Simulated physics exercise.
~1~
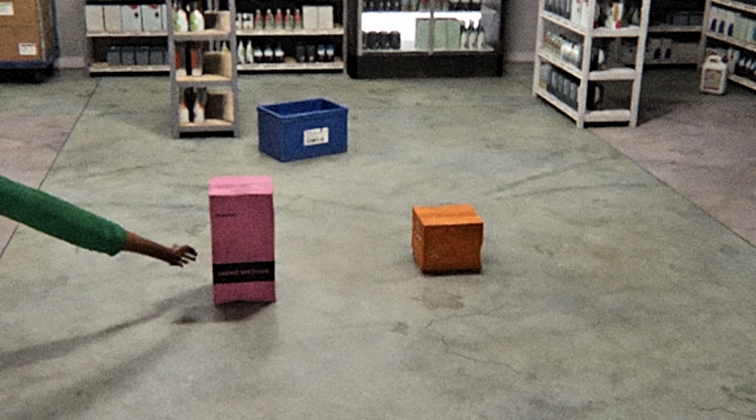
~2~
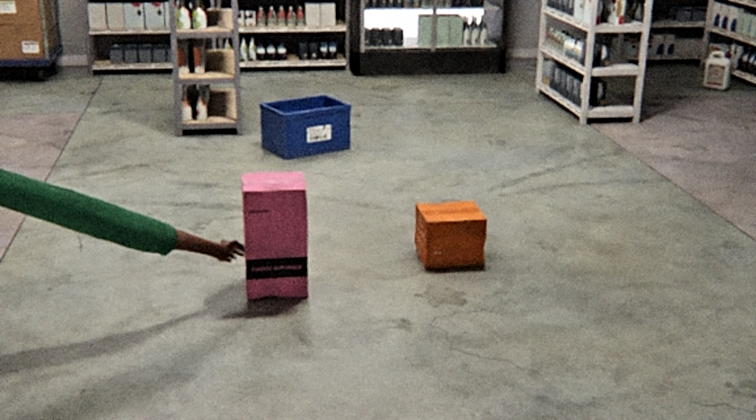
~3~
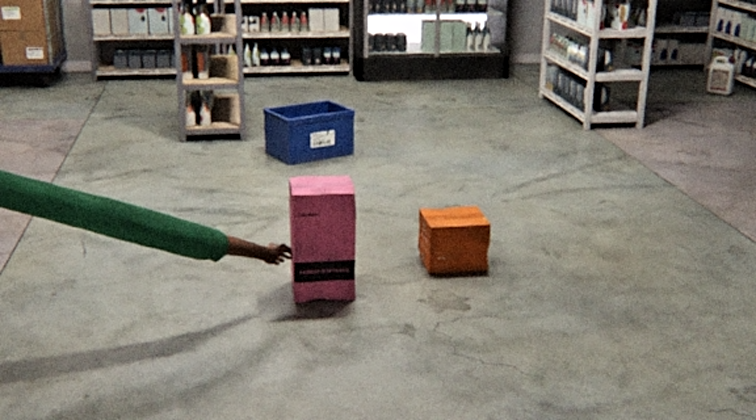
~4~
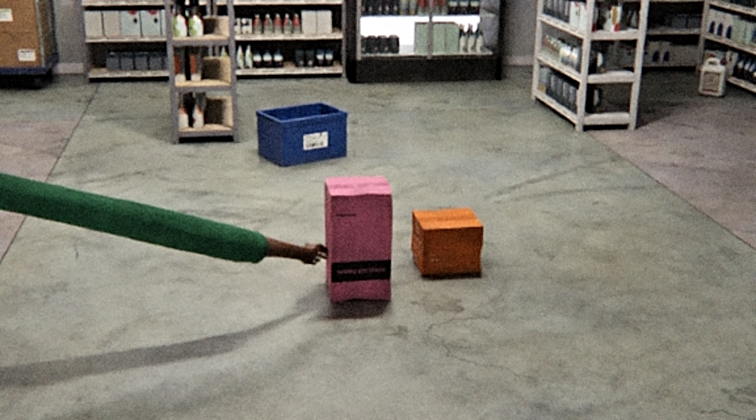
At the start, a tall pink box stands upright on a concrete floor, with a smaller orange parcel to its right and a blue bin behind them, near shelves of bottles. An arm in a green sleeve reaches in from the left, its hand close against the pink box. The hand pushes the box, and it slides to the right without tipping. The arm stretches farther across as the box keeps moving steadily toward the orange parcel, which stays put. By the end, the pink box is still upright, just short of the parcel, with the hand beside it.
